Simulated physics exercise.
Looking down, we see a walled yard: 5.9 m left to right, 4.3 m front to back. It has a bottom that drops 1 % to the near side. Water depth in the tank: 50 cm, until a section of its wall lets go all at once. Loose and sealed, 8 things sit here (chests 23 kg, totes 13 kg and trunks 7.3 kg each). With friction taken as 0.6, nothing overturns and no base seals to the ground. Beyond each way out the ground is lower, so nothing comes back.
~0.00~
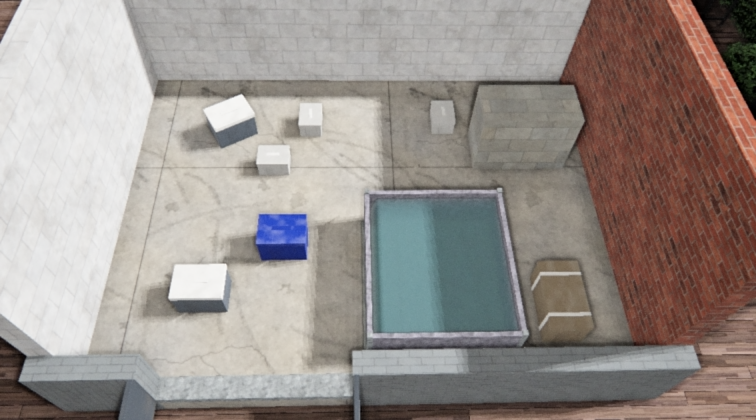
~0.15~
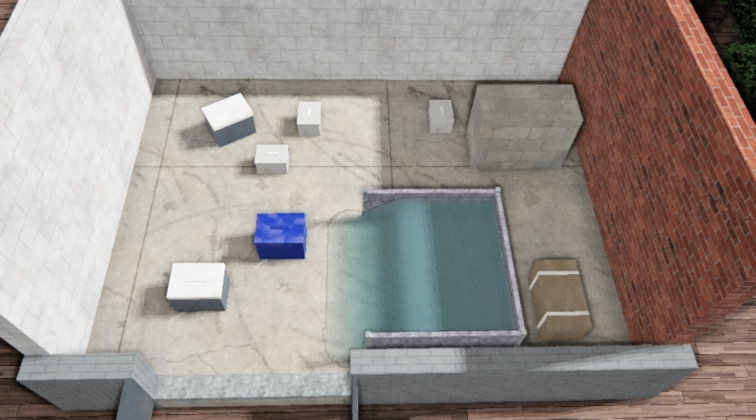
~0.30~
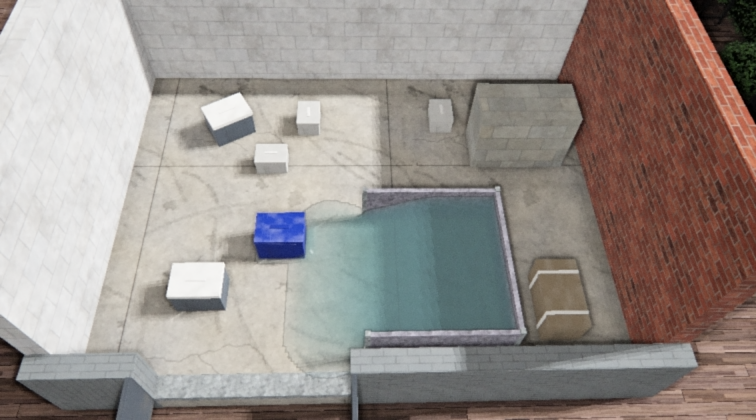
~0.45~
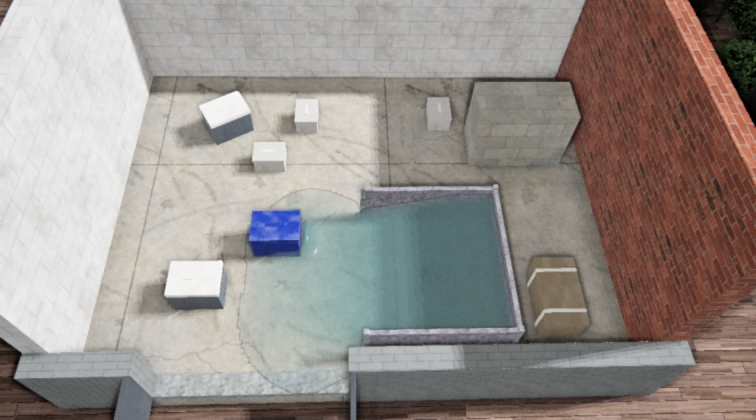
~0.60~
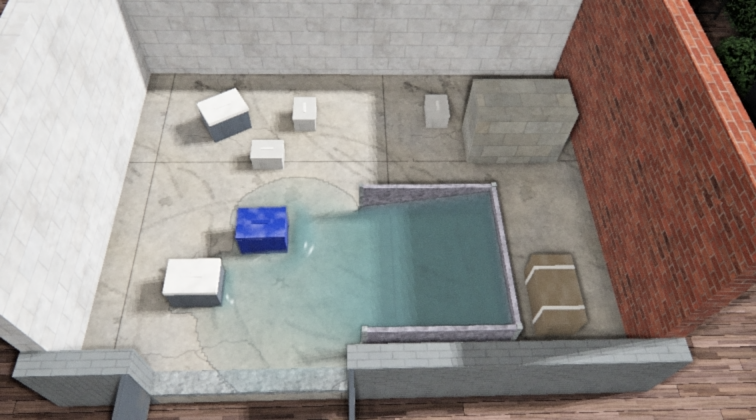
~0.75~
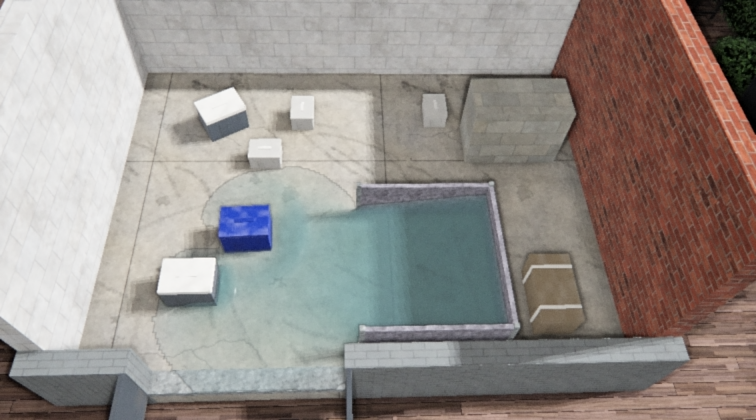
A walled yard with pale walls and a red brick wall on the right is seen from above, with a square tank of blue-green water right of centre. A blue chest sits left of the tank among white-topped and pale boxes, with a grey block and a brown strapped piece at right. The tank's left side opens, water spreads leftward across the floor, and the blue chest slides slightly left.
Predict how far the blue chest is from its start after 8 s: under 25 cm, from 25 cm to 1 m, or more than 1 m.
More than 1 m.
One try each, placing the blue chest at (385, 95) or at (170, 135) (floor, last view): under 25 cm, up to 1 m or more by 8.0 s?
In that order: It stays put; it ends far away.
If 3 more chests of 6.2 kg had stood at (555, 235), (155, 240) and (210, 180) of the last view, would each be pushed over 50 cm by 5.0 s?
Taking them in the order given: Falls short, exceeds it and exceeds it.
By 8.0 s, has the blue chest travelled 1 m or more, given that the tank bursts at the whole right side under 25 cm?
From there, the blue chest remains planted.
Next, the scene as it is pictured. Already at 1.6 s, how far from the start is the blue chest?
Roughly 120 cm by then.
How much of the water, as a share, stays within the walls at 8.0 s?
I'd say some 64 percent hasn't gone yet.
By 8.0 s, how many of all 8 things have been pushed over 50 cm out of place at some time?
That makes 2.
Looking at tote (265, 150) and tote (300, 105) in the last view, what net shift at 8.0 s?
Taken in order, the shifts are 0 cm and 5 cm.
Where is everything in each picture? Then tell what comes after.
In the first picture, the blue chest at (282, 228), on the bottom; 2.5 m2 under water; 0 of 8 have shifted.
In the second picture, the blue chest at (280, 227) rests on the ground; 3.4 m2 under water; 0 of 8 have shifted.
In the third picture, the blue chest at (280, 227) rests on the ground; 4.3 m2 under water; 0 of 8 have shifted.
In the fourth picture, the blue chest at (275, 225) rests on the ground, 3 cm from its start; water covers 5.3 m2; 0 of 8 have shifted.
In the fifth picture, the blue chest at (261, 222) rests on the ground, 17 cm from its start; water covers 6.3 m2; 1 of 8 have shifted.
In the sixth picture, the blue chest at (244, 220) rests on the ground, 33 cm from its start; 7.3 m2 under water; 1 of 8 have shifted.
After 1.6 s the blue chest is near (173, 206), 1.2 m from its start, aground; 0 of 8 are out; 0 afloat.
After 3.6 s the blue chest is near (158, 143), 1.9 m from its start, afloat; 0 of 8 are out; 2 afloat.
After 5.6 s the blue chest is near (162, 112), 2.3 m from its start, aground; 0 of 8 are out; 0 afloat.
After 8.0 s the blue chest is near (162, 112), 2.3 m from its start, aground; 0 of 8 are out; 0 afloat.
